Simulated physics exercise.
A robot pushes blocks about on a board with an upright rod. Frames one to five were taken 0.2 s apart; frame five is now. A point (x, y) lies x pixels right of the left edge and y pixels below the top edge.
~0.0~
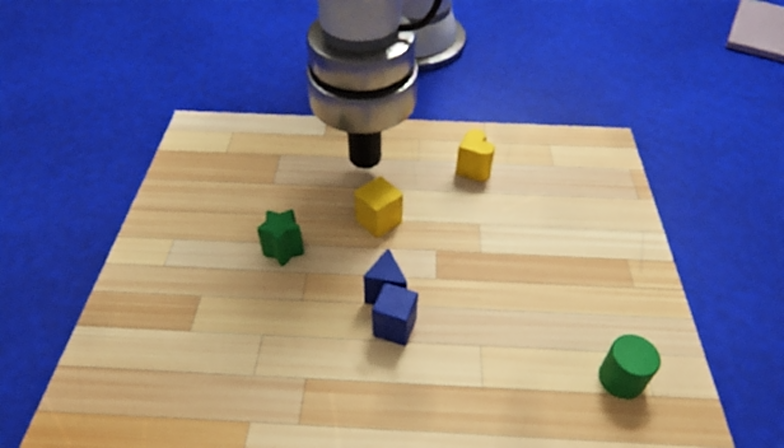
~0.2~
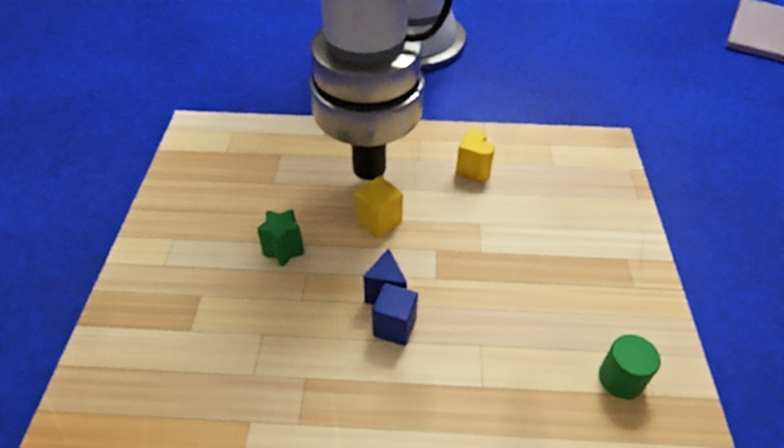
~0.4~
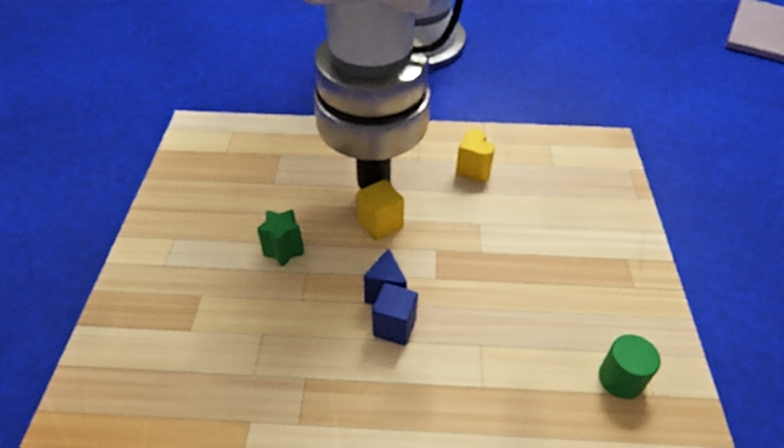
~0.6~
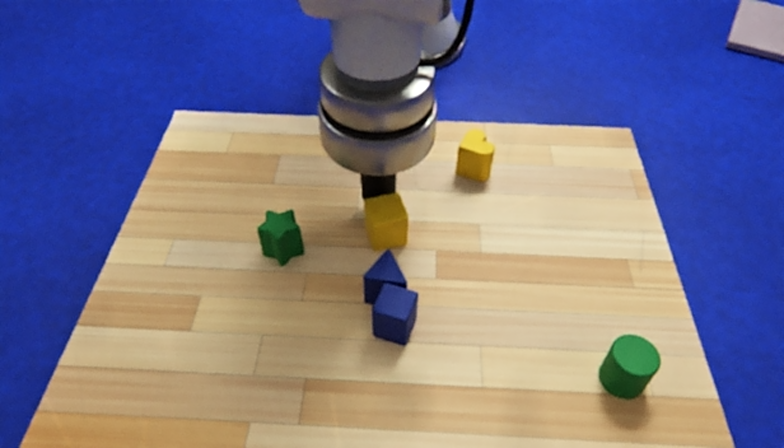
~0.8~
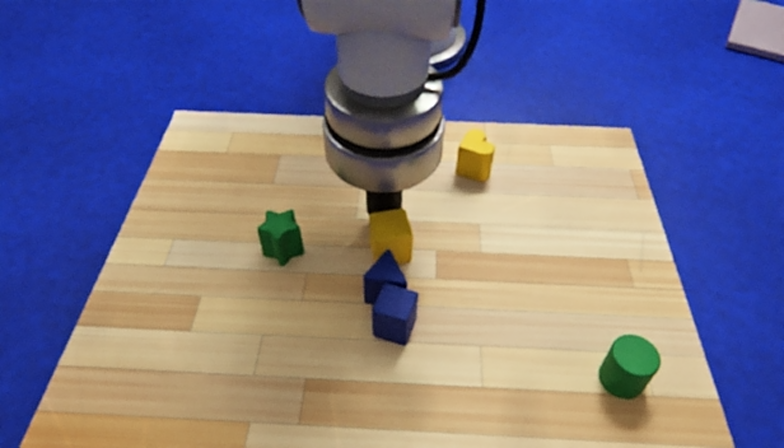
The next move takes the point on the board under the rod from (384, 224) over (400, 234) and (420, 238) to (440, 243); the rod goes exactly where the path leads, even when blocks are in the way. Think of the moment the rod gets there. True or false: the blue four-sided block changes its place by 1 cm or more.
That is false.
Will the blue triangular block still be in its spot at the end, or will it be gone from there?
That block stands still.
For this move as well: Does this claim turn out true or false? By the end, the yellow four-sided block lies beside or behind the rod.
True - the claim holds.
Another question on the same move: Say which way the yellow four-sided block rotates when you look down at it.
It spins with the clock.
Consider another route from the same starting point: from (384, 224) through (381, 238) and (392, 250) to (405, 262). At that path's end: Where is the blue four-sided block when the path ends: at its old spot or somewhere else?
When the path is over, the blue four-sided block has left its spot.
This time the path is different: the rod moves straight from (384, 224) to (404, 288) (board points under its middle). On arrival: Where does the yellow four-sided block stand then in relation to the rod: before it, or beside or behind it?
It remains before the rod.
The first path, step by step. Halfway along, rod at (410, 224); yellow four-sided block at (401, 237), turned 35° clockwise.
At the end, rod at (442, 230); blue triangular block not moved; yellow four-sided block at (401, 237), turned 35° clockwise; blue four-sided block not moved.
